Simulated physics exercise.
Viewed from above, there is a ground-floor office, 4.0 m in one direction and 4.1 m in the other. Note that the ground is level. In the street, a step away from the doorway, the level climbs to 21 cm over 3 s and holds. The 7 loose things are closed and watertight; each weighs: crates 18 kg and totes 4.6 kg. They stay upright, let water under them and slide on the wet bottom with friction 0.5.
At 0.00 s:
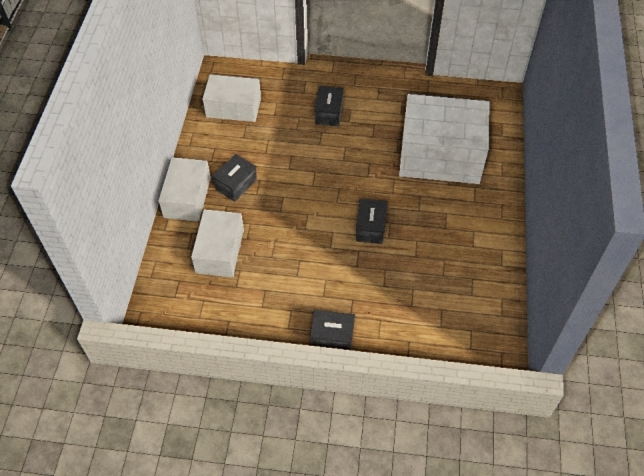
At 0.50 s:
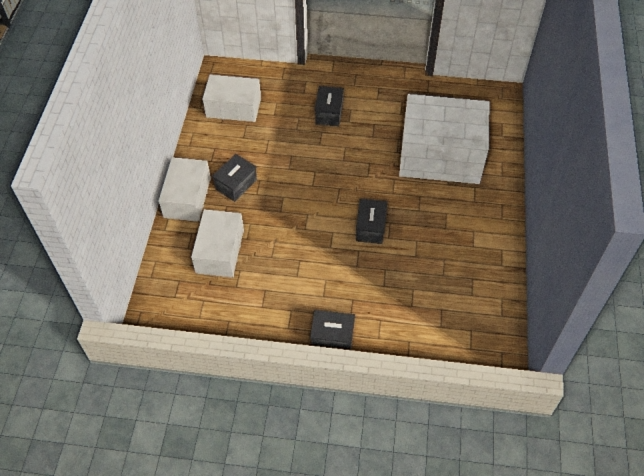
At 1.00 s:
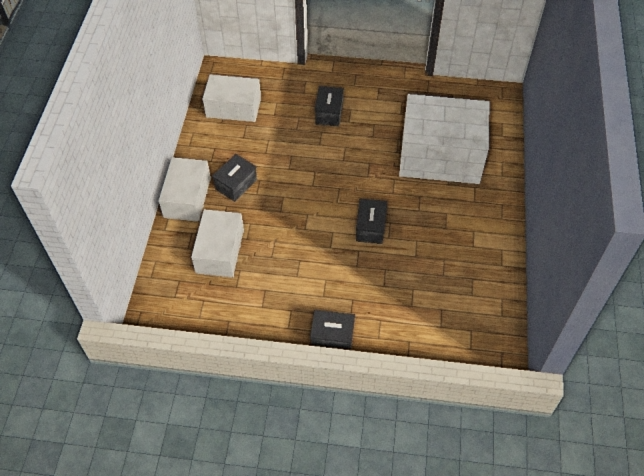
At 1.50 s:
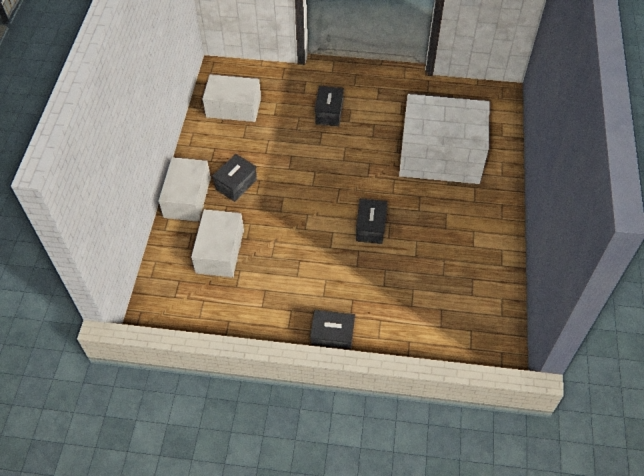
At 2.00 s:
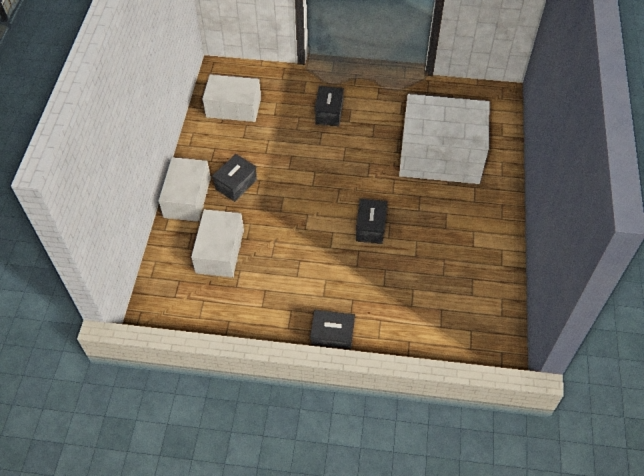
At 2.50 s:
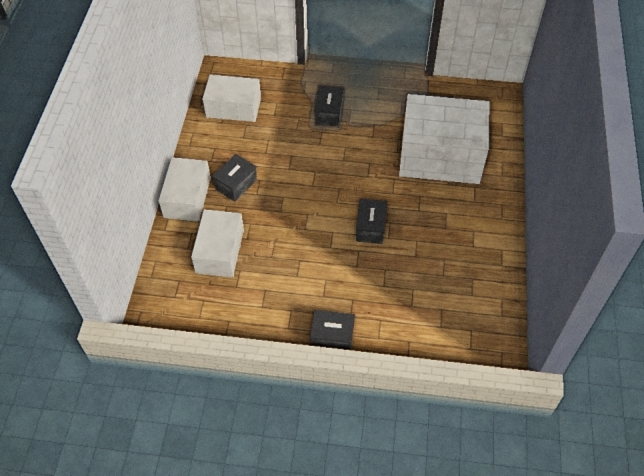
Water spreading over the paving outside a small wood-floored room, then seeping in through the doorway as pale and dark boxes stay still.
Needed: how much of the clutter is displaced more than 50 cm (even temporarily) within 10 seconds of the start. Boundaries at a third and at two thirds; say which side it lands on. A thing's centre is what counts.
Expect a high share, two thirds upward.
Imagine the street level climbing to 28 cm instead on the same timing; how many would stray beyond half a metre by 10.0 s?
7.
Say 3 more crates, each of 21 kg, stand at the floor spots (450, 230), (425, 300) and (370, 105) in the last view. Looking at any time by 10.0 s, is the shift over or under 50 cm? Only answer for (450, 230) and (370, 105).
First one stays within it, second one exceeds it.
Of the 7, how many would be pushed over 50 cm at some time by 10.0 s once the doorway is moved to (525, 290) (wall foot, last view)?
Result: 7.
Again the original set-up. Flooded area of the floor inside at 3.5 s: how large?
About 3.5 m2.
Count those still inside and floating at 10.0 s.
That would be 5 of them.
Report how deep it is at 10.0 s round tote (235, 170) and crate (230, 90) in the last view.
Depths: Near 9 cm, then near 5 cm.
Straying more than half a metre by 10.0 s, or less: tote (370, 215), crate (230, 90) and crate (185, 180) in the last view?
In turn: Above the mark, below the mark, above the mark.
After 3.5 s 1 of 7 are over 50 cm from their spots; 0 afloat.
After 4.5 s 2 of 7 are over 50 cm from their spots; 0 afloat.
After 7.0 s 3 of 7 are over 50 cm from their spots; 4 afloat.
After 10.0 s 5 of 7 are over 50 cm from their spots, and 6 have been at some point; 5 afloat.
